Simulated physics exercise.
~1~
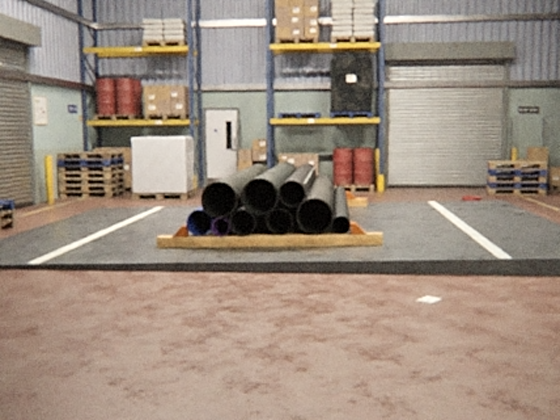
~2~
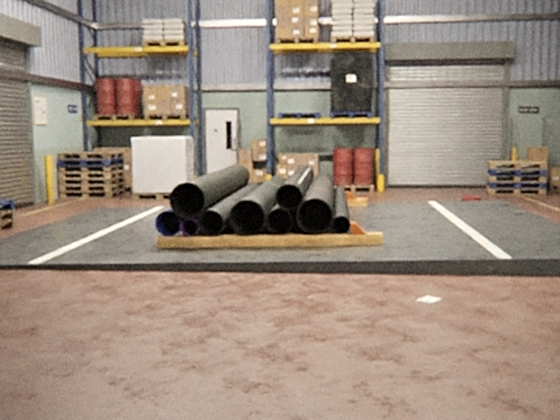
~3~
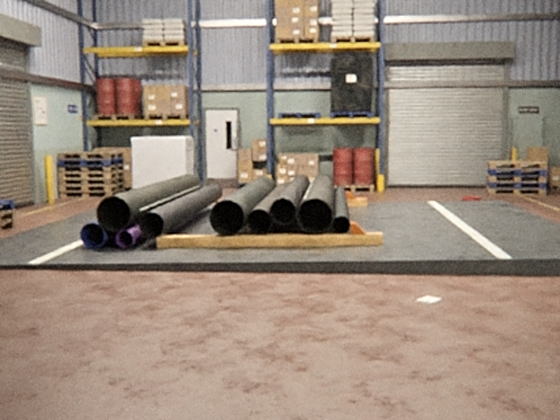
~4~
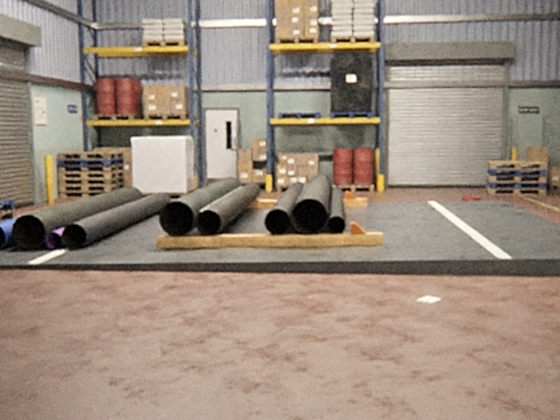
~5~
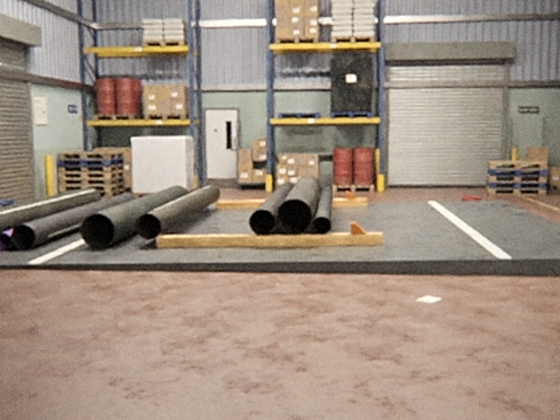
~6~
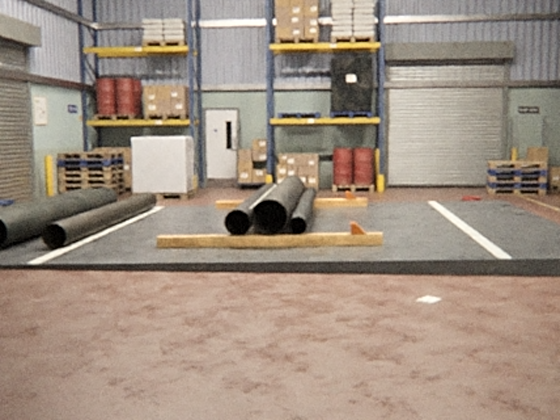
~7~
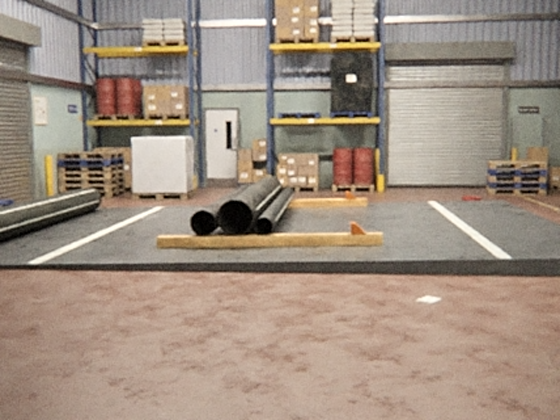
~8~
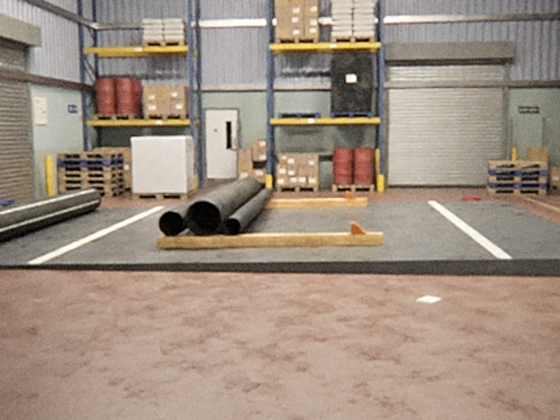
At the start, a stack of dark hollow pipes, one marked blue and one marked purple, sits end-on on timber bearers in a warehouse. The left chock is gone, and the stack slumps and spreads to the left. The blue and purple pipes roll off the bearers with other pipes and cross the left white line. More pipes follow them across the floor and out of view on the left, while the last three shift left along the timber. By the end, those three sit together near the bearers' left end, with piping still visible beyond the left line.
